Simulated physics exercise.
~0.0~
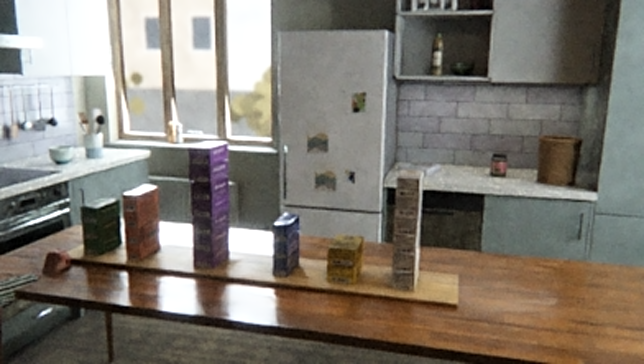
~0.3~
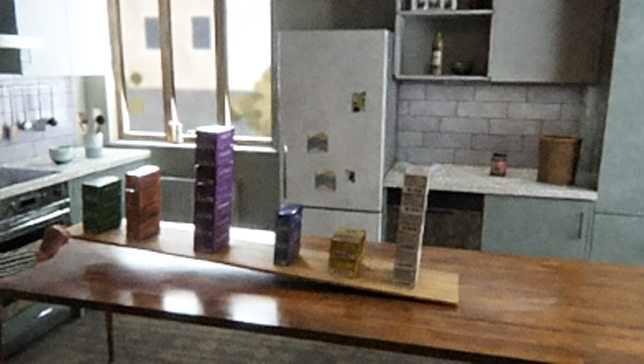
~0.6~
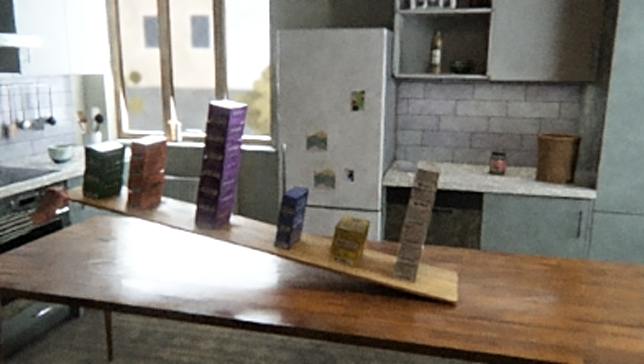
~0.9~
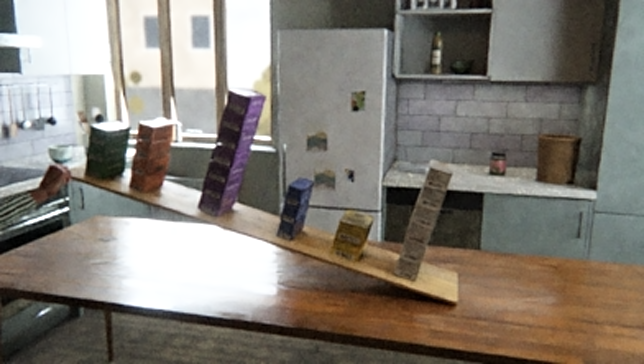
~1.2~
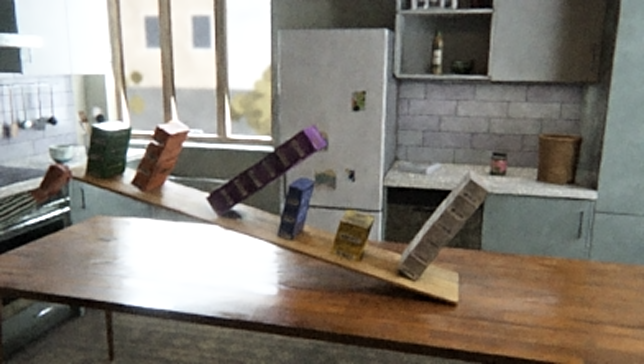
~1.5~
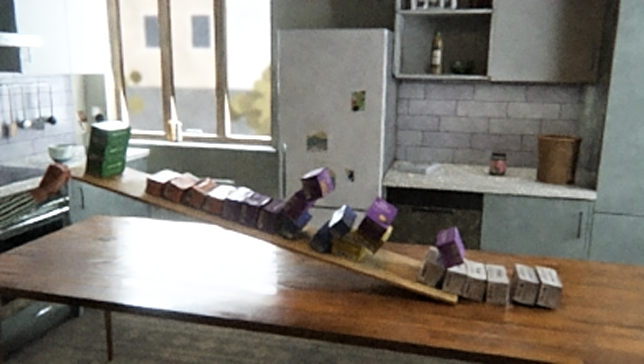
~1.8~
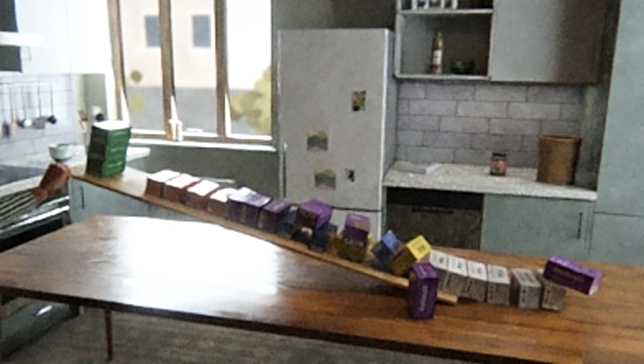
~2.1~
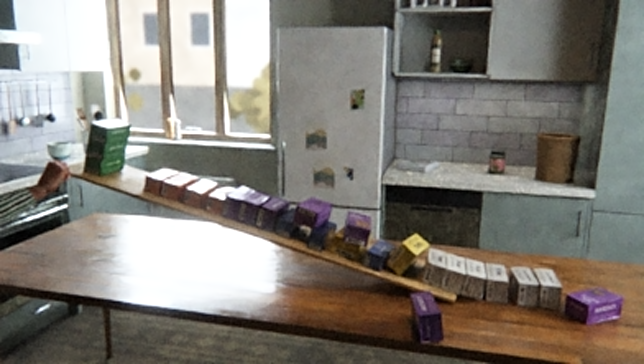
Tall purple stack of tea packets toppling down a board tilting up at left, orange, blue and yellow collapsing, green left standing.
